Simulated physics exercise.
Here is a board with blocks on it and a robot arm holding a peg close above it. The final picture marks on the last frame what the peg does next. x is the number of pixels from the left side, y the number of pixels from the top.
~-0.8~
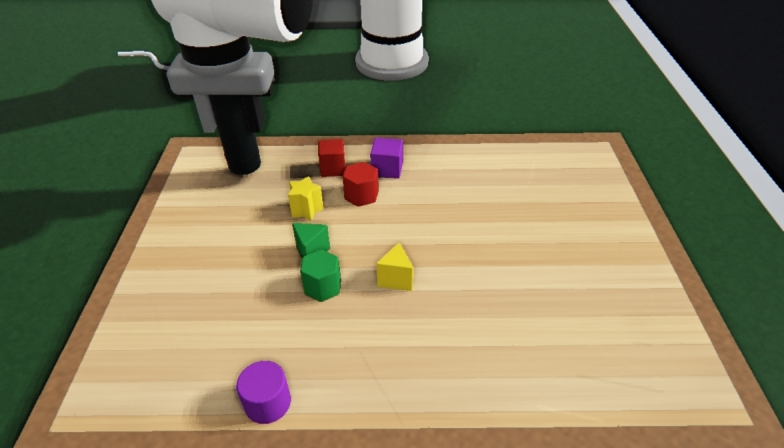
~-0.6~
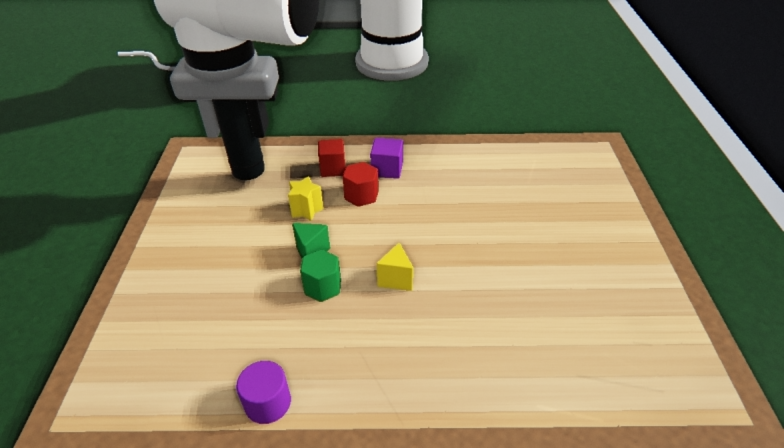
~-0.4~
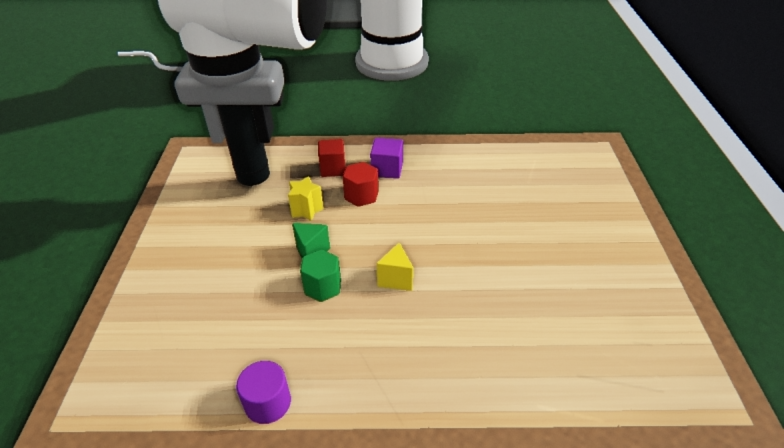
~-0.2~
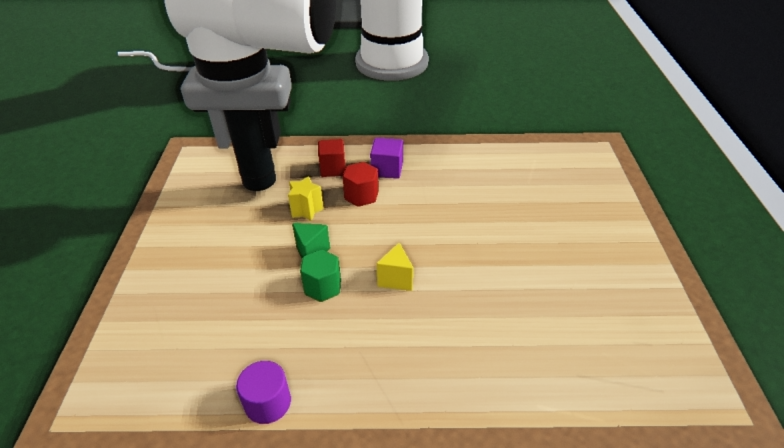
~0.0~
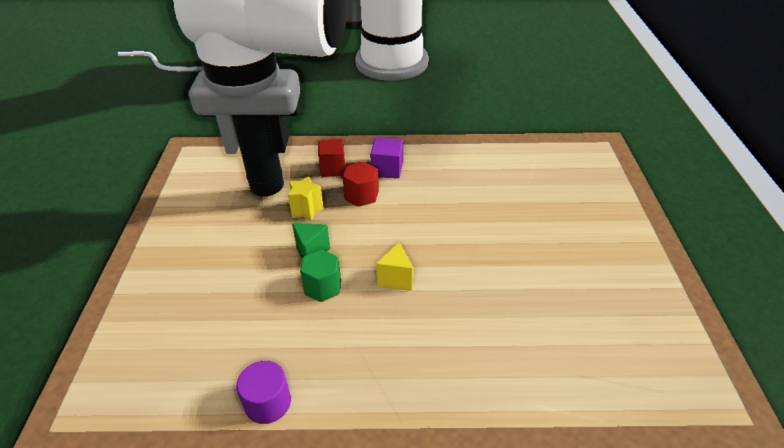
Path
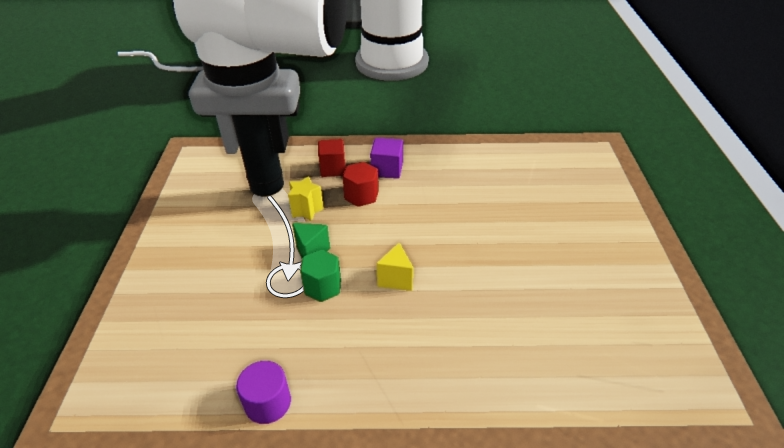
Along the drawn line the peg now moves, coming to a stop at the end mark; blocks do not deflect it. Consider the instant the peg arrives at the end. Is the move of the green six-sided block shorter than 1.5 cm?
Yes, that is how it ends up.
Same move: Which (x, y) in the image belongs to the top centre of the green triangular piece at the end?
Located at (319, 245).
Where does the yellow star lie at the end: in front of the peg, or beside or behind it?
Slid away.
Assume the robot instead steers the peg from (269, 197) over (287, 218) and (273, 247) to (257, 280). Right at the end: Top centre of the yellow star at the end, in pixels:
My prediction: (318, 195).
The drawn path runs from (269, 197) over (285, 220) and (292, 247) to (288, 280).
On the path given first. One third of the way, peg at (283, 209); yellow star at (311, 190), turned 15° anticlockwise.
Two thirds of the way, peg at (290, 237); yellow star at (312, 191), turned 30° anticlockwise; green triangular piece at (316, 238), turned 35° anticlockwise; green six-sided block at (322, 265), turned 10° clockwise.
At the end, peg at (286, 270); yellow star at (312, 191), turned 30° anticlockwise; green triangular piece at (319, 245), turned 90° anticlockwise; green six-sided block at (326, 268), turned 20° clockwise; red square not moved.
